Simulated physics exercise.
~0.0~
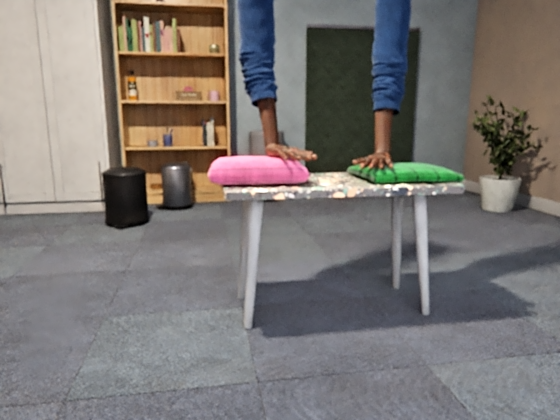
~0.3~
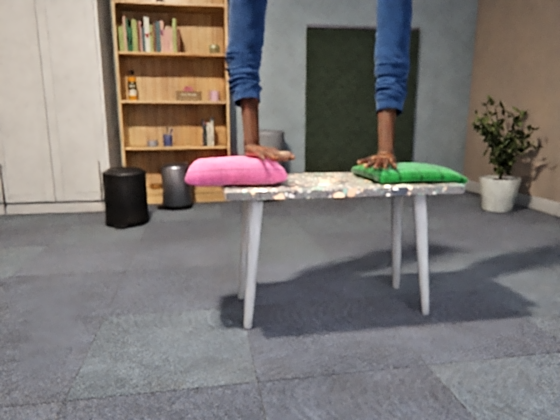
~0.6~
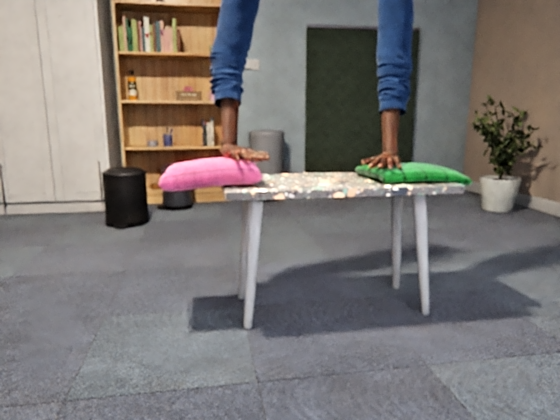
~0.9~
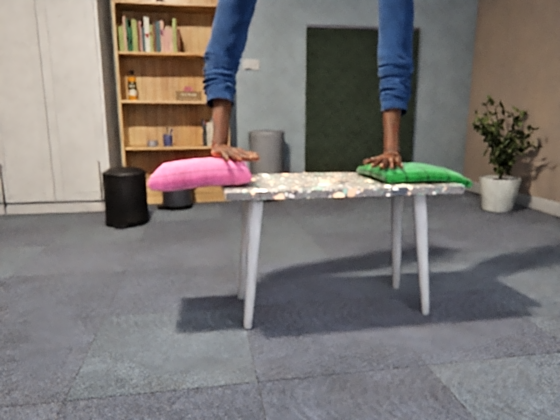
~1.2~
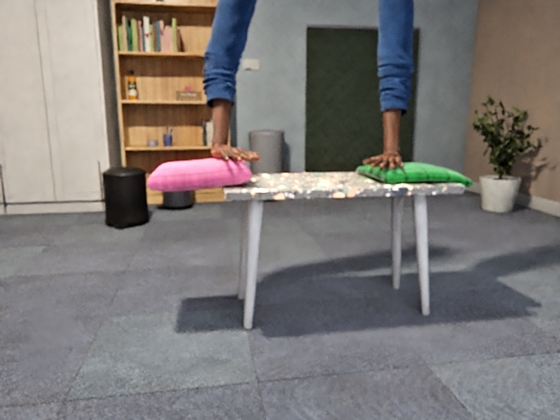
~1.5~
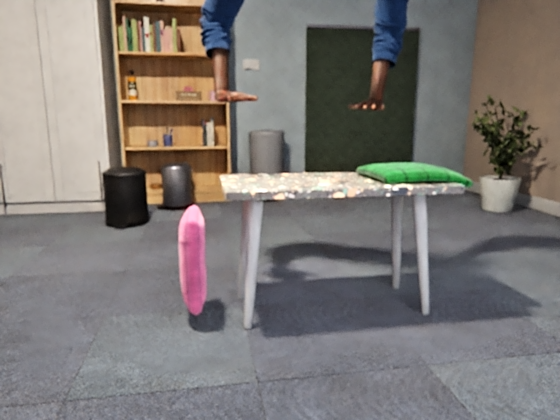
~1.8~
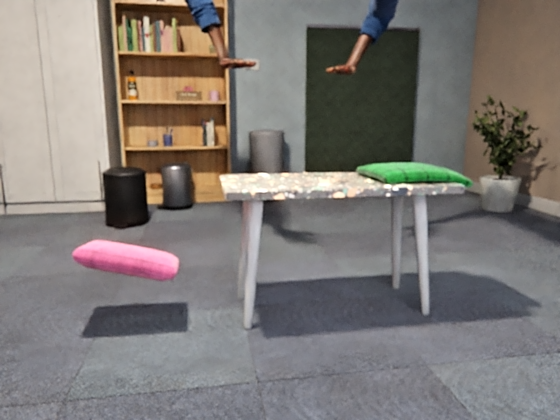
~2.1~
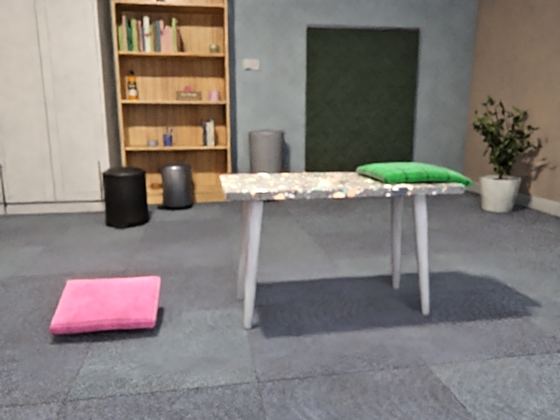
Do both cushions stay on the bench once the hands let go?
No, only the green cushion stays on the bench. The pink one drops off the left end and ends up on the floor.
